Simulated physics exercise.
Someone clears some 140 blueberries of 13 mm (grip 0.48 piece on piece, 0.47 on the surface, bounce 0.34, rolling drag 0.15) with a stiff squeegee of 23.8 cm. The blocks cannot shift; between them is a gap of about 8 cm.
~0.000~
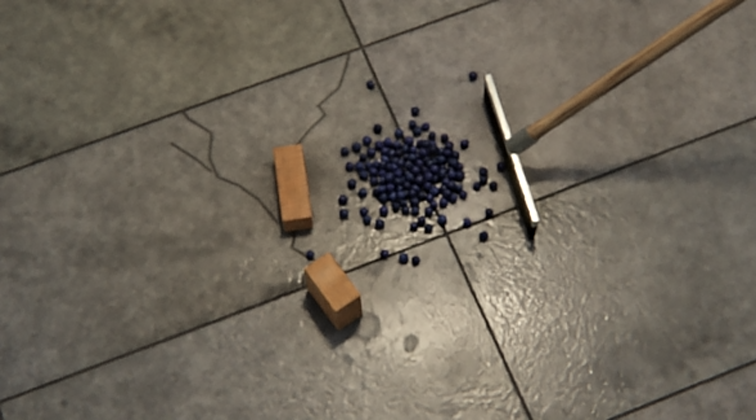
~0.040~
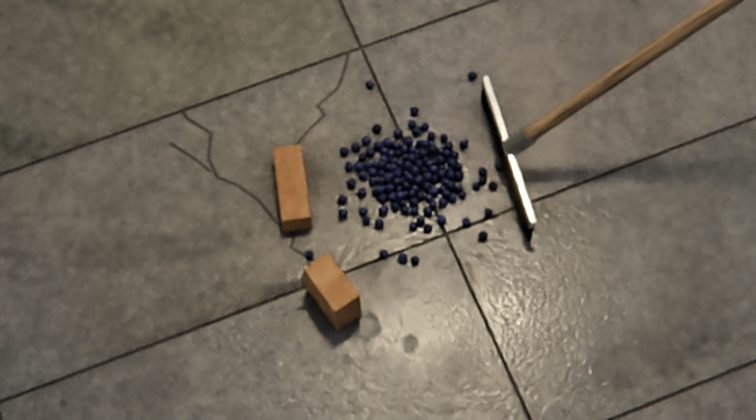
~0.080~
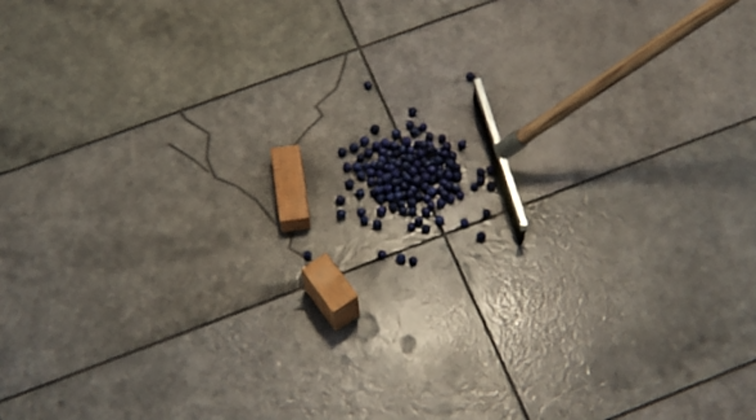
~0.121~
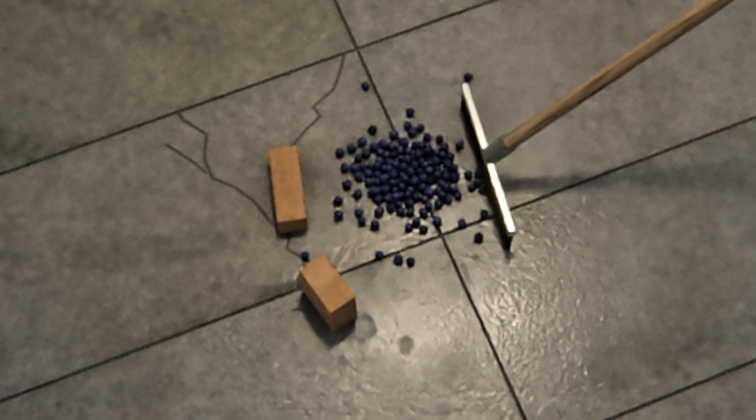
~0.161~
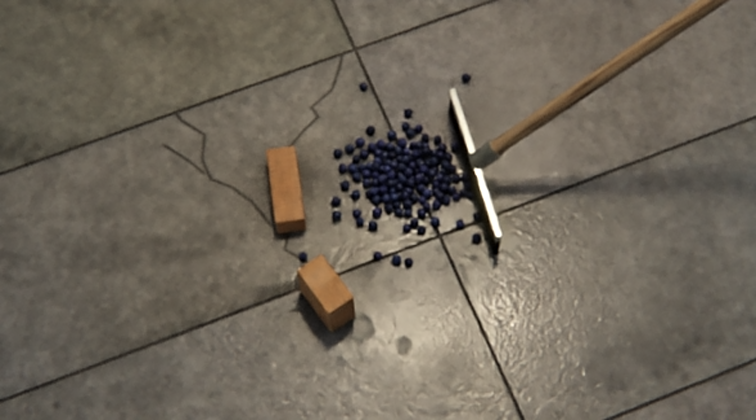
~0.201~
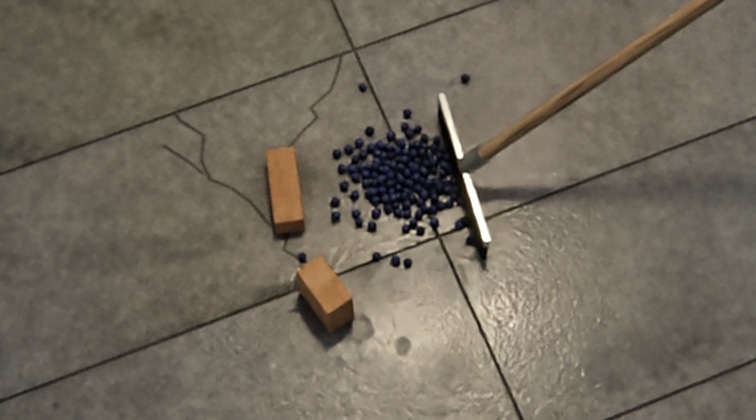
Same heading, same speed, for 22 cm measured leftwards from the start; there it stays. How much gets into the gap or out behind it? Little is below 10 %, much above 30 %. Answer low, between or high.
In or through the gap: Low.
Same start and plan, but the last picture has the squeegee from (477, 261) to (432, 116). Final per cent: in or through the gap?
Through 5.
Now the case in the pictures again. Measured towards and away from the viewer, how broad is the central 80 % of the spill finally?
About 20 cm.
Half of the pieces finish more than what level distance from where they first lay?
About 12 cm.
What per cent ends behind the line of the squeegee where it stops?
Some 10 per cent.
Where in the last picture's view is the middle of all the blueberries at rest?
At about (327, 205).
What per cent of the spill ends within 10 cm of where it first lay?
Some 30 per cent.
Then, at 0.43 s, squeegee 16 cm from its start, spill 20 cm wide; round the far block 5 %, held up before the blocks 95 %.
After 0.65 s, squeegee 22 cm from its start, spill 24 cm wide; in or through the gap 5 %, round the far block 15 %, held up before the blocks 80 %.
After 0.84 s, squeegee 22 cm from its start, spill 25 cm wide; in or through the gap 5 %, round the far block 15 %, held up before the blocks 80 %.
In the end, at 1.1 s, in or through the gap 5 %, round the near block 0 %, round the far block 15 %, held up before the blocks 80 %.
